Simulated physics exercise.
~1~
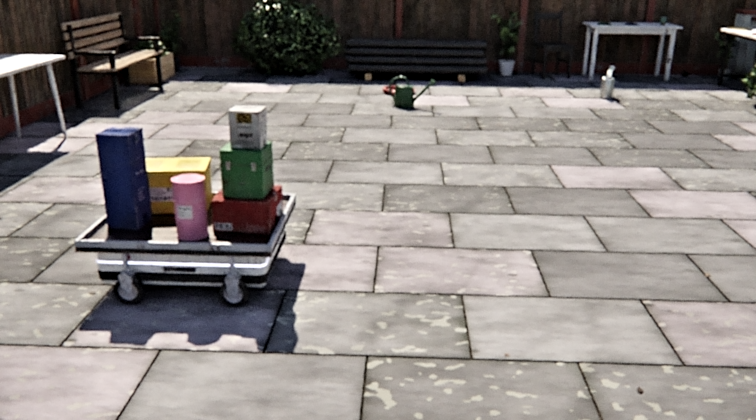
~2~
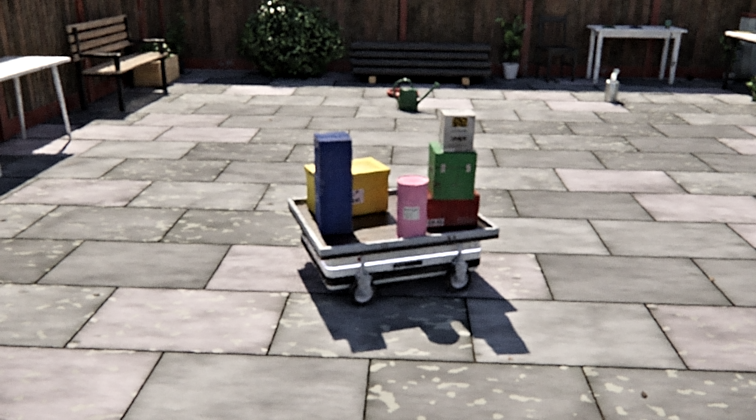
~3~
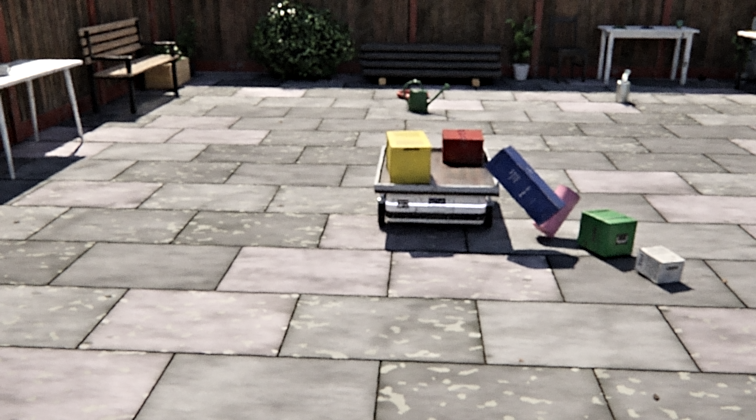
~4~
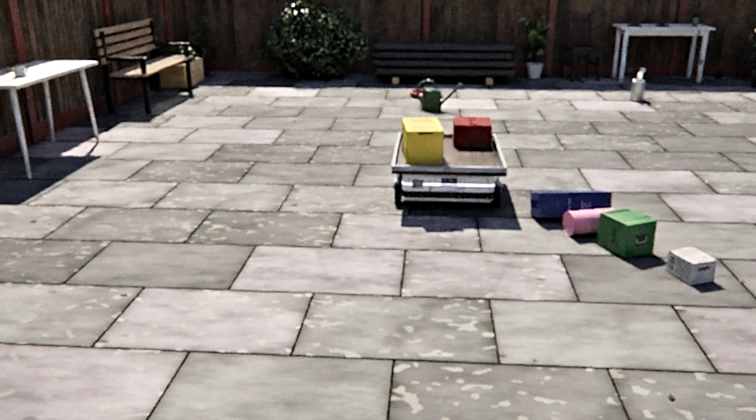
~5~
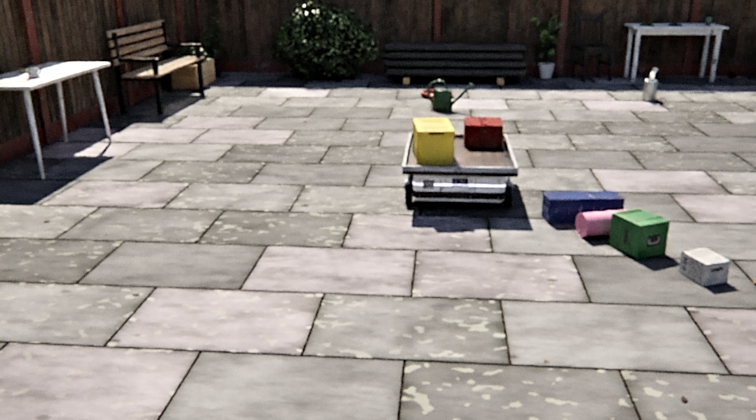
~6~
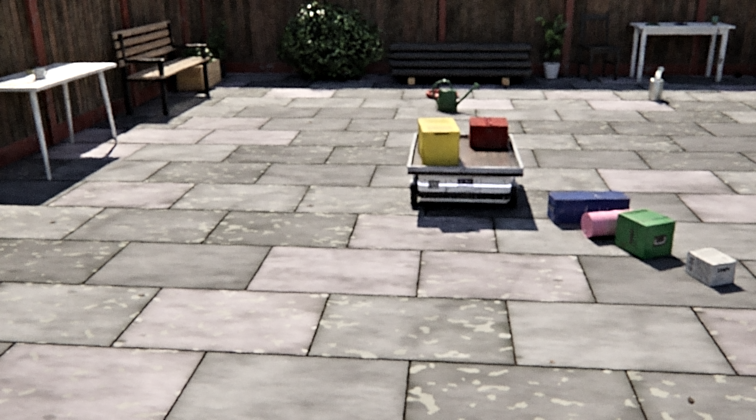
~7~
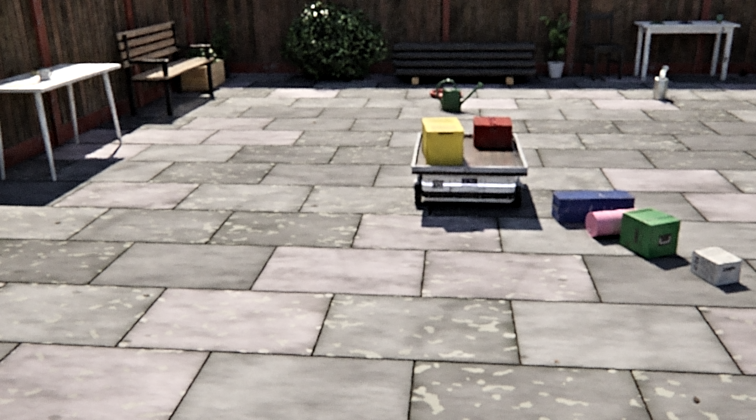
A paved yard with a wooden fence, benches and white tables is seen from slightly above. On the left, a low cart carries a tall blue box, a yellow box, a pink cylinder and a red box, with a green box beside them and a small white box on top. The cart rolls right and swings away from the viewer, and the white box, green box, pink cylinder and blue box topple off its right side. It stops near the middle, still holding the yellow and red boxes, while the other four lie on the paving to its right.
